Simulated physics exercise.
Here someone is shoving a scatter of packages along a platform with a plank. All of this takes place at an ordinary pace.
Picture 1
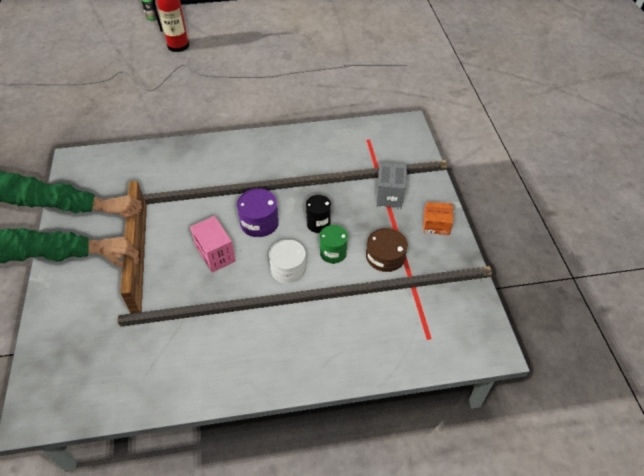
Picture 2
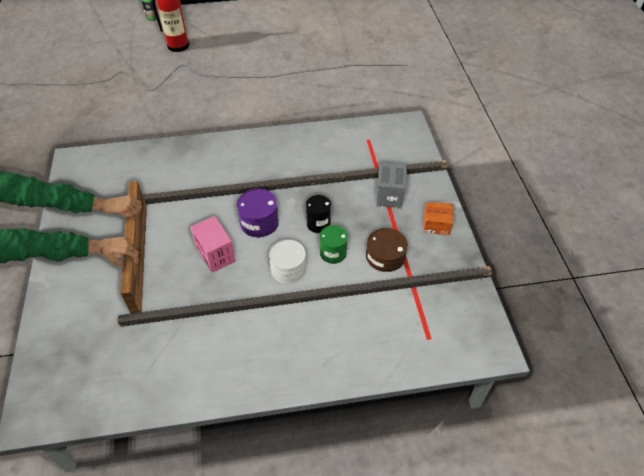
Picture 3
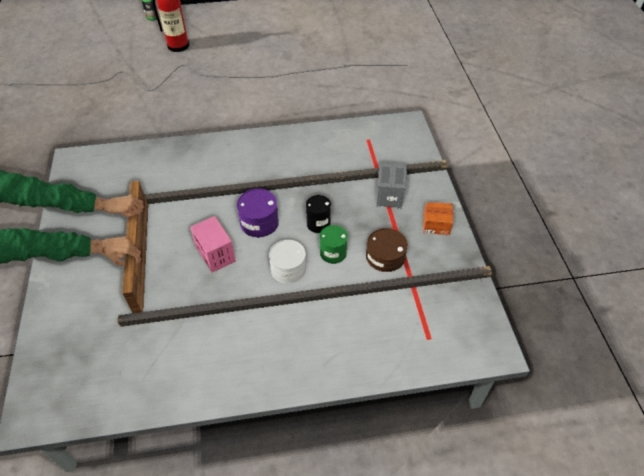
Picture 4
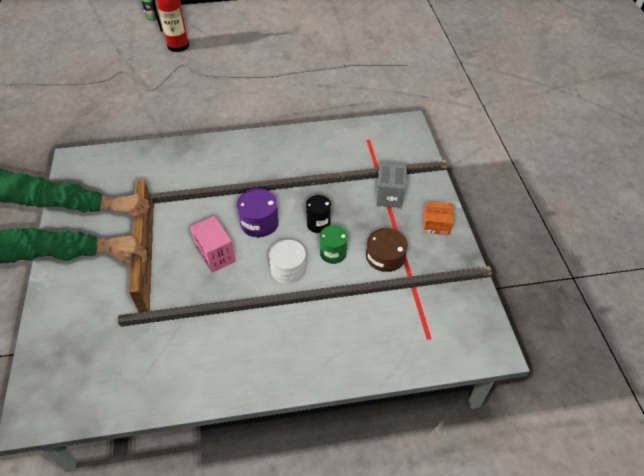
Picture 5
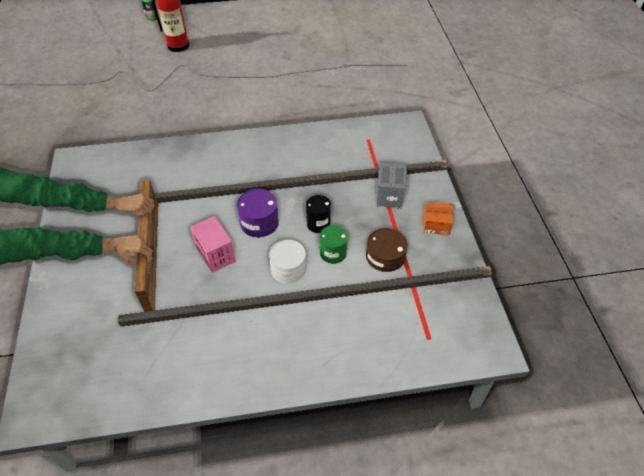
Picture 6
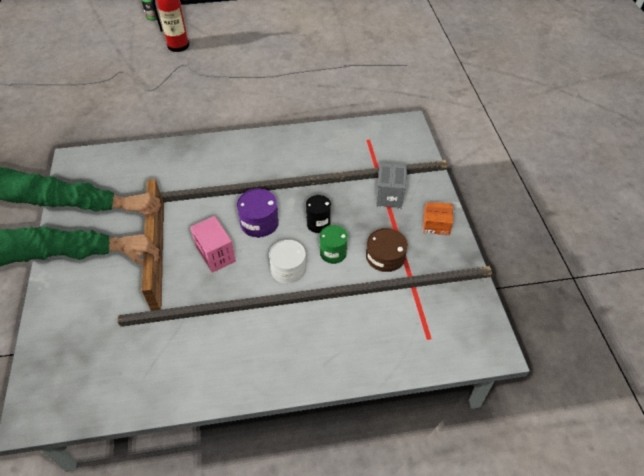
Two green-sleeved arms slid a wooden plank slightly to the right between two rails on a gray table, while the scattered colorful boxes and canisters ahead of it, some near a red line, stayed still.
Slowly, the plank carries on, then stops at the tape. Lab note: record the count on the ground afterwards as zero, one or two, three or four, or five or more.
Count on ground: Zero.
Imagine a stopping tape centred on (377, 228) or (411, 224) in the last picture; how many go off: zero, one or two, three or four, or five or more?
First place: None; second place: One or two.
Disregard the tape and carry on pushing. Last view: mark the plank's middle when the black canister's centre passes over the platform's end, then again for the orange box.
The middle is at (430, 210) when it's the black canister, and at (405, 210) when it's the orange box.
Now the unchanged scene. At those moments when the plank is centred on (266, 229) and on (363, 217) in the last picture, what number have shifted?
3, then 7.
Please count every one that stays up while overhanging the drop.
Overhang count: 2.
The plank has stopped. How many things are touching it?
Result: 3 in all.
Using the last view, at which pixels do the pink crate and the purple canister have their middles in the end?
The first near (411, 223), the second near (408, 194).
Soon after, none off yet; orange box at rest near (438, 218); grey tote at rest near (391, 186); brown canister at rest near (386, 250).
In the end, the number that fall off is zero.
